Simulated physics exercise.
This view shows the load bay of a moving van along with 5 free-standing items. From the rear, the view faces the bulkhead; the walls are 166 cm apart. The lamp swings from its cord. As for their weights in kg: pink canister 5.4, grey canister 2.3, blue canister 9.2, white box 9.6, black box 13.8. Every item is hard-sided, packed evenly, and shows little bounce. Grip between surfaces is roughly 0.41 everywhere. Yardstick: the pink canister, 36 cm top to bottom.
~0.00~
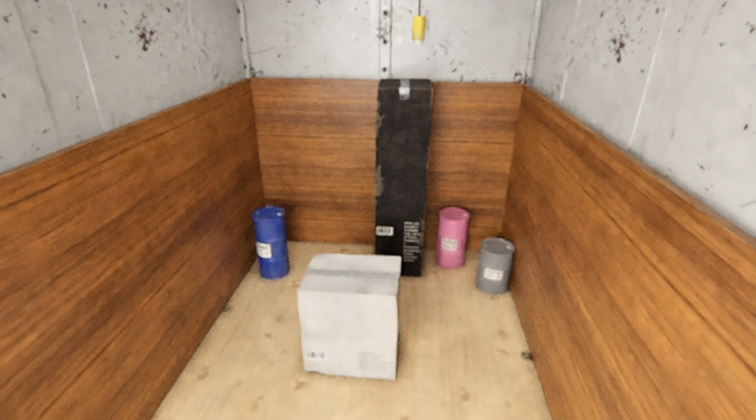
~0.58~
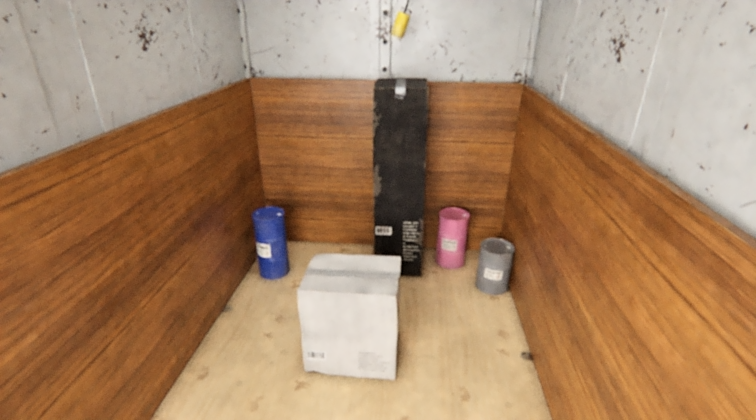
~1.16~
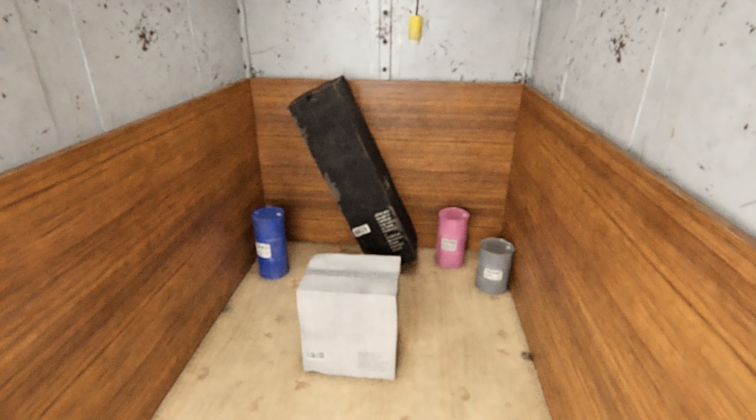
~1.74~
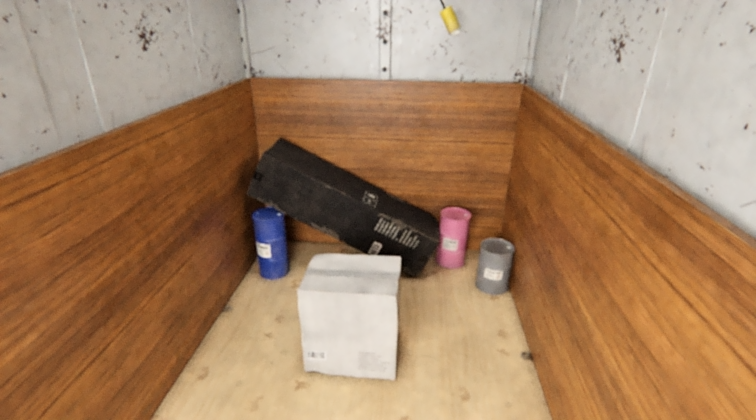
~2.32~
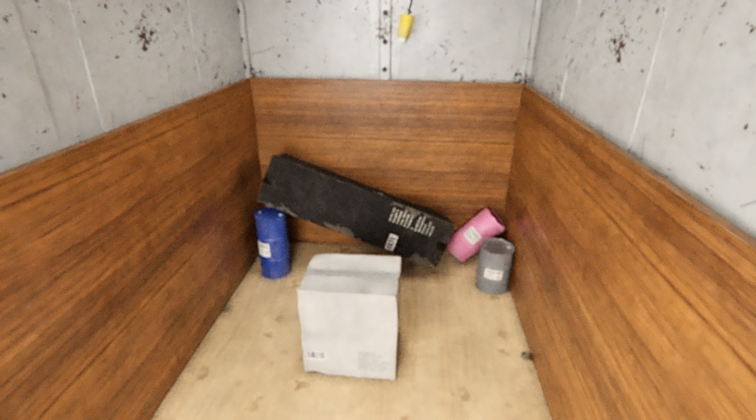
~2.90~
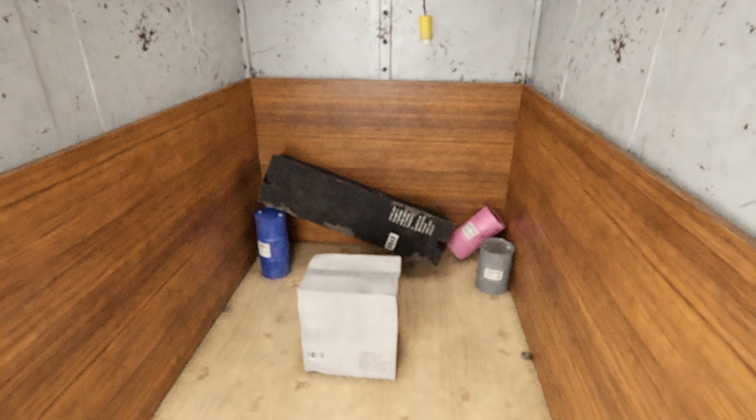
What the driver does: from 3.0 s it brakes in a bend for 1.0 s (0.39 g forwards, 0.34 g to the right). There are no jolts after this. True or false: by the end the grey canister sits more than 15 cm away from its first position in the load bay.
False.
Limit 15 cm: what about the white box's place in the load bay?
Outcome for the white box: Displaced.
After 3.60 s, load feels 0.39 g forwards, 0.34 g right; grey canister moved 2 cm near (495, 264); black box 70° off upright; pink canister 44° off upright.
After 3.80 s, load feels 0.32 g forwards, 0.28 g right; grey canister moved 3 cm near (495, 264); black box 69° off upright; pink canister 44° off upright.
After 4.40 s, no push; grey canister moved 3 cm near (495, 264); black box 68° off upright; pink canister 44° off upright.
In the end (6.0 s), toppled in the load bay, pink canister and black box; not toppled but over 15 cm from the start, white box; the other 2 under 15 cm from the start. In the last view, grey canister near (495, 264).
